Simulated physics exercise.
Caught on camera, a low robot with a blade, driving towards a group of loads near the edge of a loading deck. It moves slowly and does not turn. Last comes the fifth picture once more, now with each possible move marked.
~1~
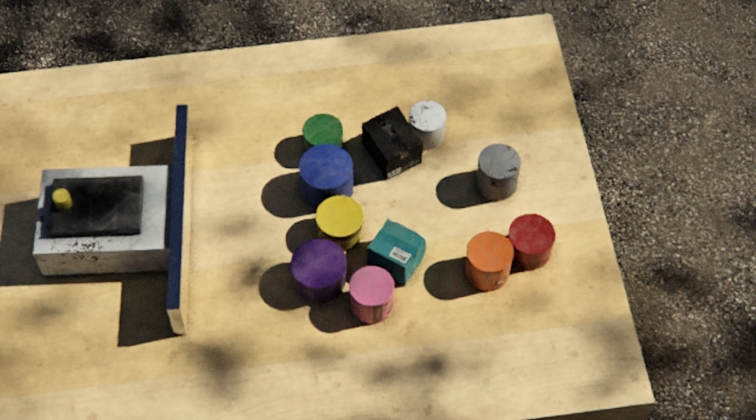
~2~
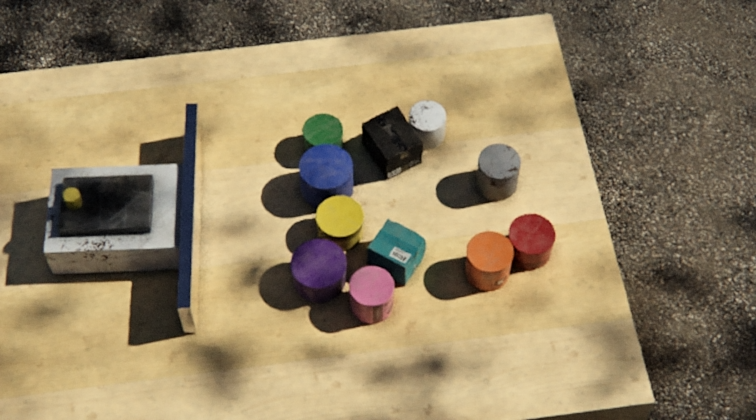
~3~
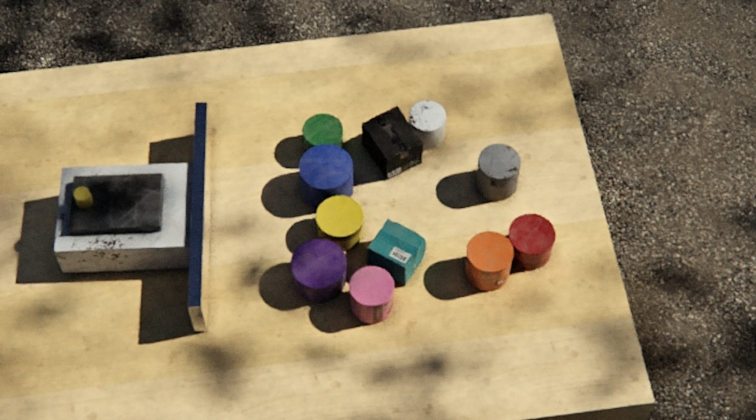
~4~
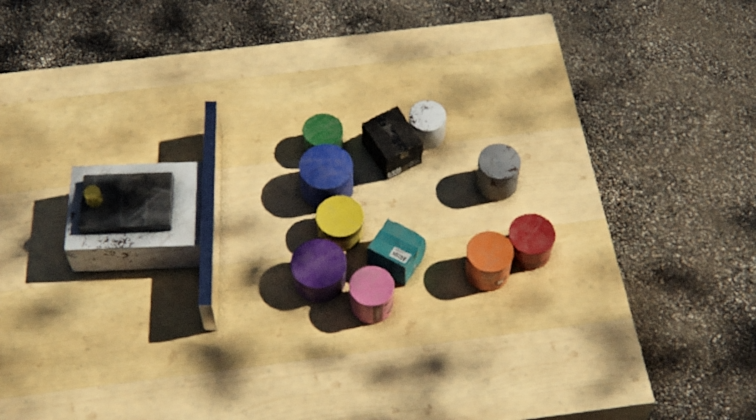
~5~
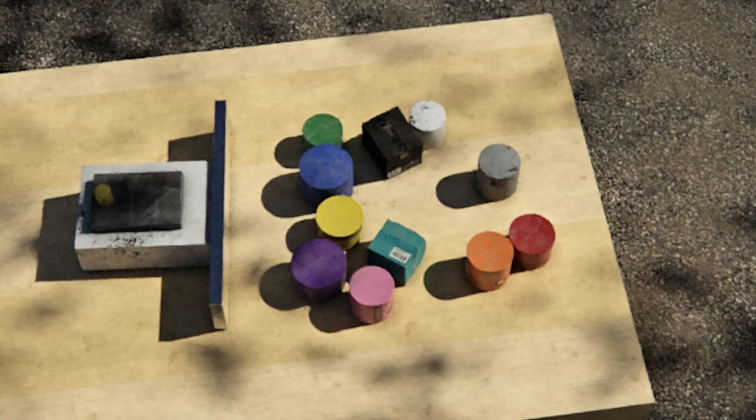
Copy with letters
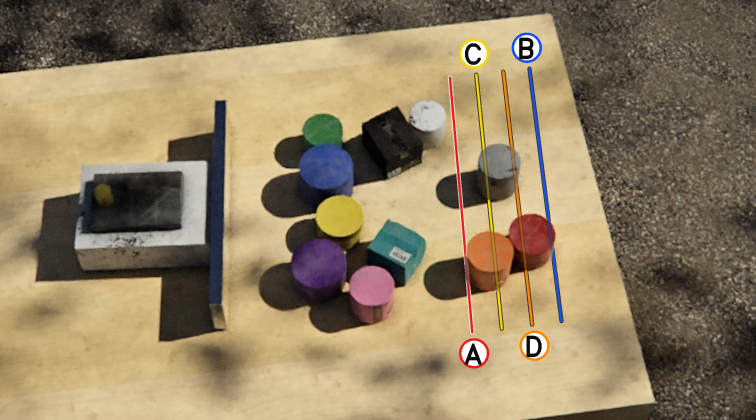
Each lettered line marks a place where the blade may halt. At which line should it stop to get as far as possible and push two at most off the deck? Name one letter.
No third one falls up to D.
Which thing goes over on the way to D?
The white canister.
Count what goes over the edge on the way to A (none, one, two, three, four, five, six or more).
The count is none.
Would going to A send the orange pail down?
No.
On the marked copy, A at (461, 198); B at (545, 188); C at (488, 194); D at (517, 191).
Following D. Soon after the start, robot (253, 187); pink pail (390, 301); green pail (352, 134).
Later, robot (360, 174); white canister (529, 106); red pail (545, 243).
In the end, robot (443, 165); white canister over the edge; black box (573, 110); one fallen.
As for the rest, A is within the limit but short; B drops five; C is within the limit but short.
